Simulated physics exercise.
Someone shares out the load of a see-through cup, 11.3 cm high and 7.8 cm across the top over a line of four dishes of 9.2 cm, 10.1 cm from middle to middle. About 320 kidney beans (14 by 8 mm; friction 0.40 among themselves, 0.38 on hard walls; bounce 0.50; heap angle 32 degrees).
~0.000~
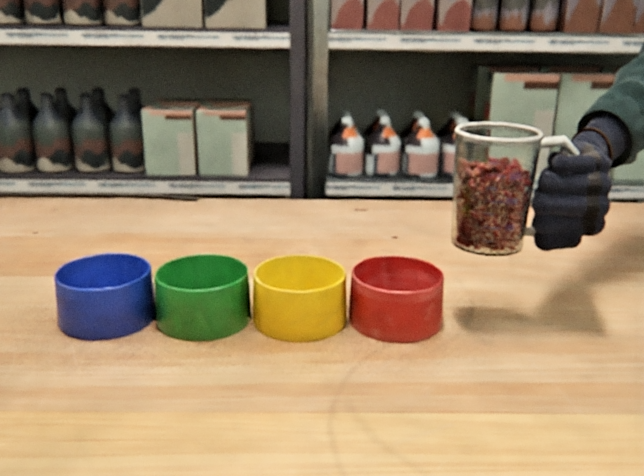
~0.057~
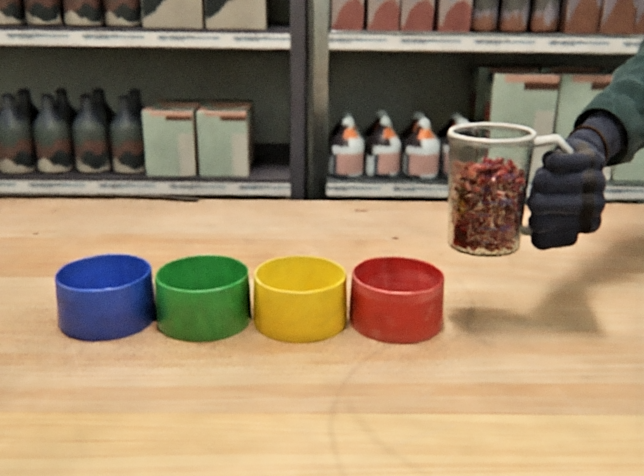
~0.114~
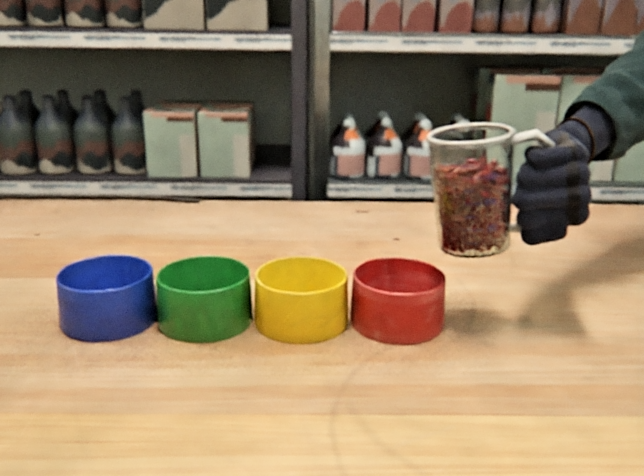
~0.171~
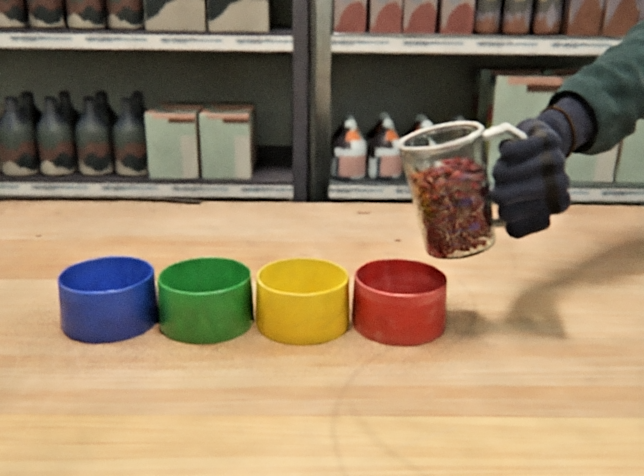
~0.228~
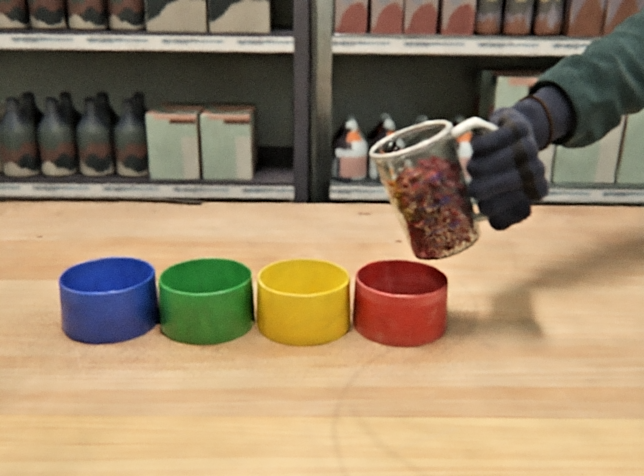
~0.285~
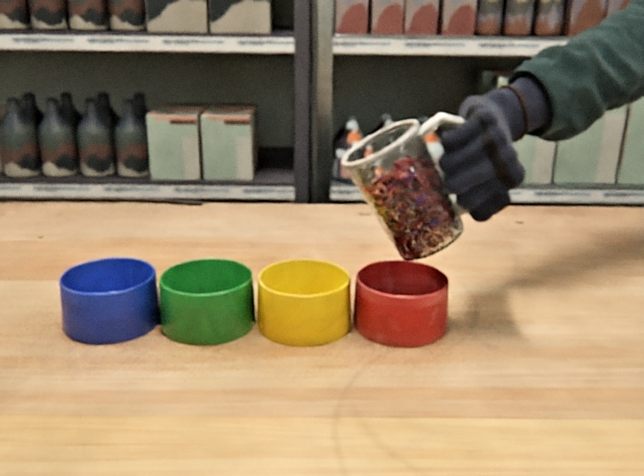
At a wooden table, a gloved hand moves a see-through cup left while tilting it leftward.
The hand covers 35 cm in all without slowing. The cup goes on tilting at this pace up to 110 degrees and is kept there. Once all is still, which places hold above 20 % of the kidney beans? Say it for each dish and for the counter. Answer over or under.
Red under, blue over, green under, yellow under, counter over.
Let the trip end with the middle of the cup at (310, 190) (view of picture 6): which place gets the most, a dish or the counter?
The winner: Green.
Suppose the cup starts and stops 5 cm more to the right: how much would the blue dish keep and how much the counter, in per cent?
Blue 100, counter 0.
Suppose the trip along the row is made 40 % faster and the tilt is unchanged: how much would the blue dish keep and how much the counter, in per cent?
In that case blue 70, counter 30.
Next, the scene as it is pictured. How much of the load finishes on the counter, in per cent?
Roughly 45 per cent.
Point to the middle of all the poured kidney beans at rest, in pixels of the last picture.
Near (82, 313).
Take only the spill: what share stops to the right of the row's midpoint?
About 0 per cent.
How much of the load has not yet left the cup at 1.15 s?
Some 25 per cent of the load.
After 0.61 s, tilt 73 degrees; cup holds 100 %.
After 0.82 s, tilt 101 degrees; cup holds 95 %.
After 1.15 s, tilt 110 degrees; cup holds 25 %, blue 30 %.
In the end, at 2.5 s, red 0 %, blue 55 %, green 0 %, yellow 0 %, counter 45 %.
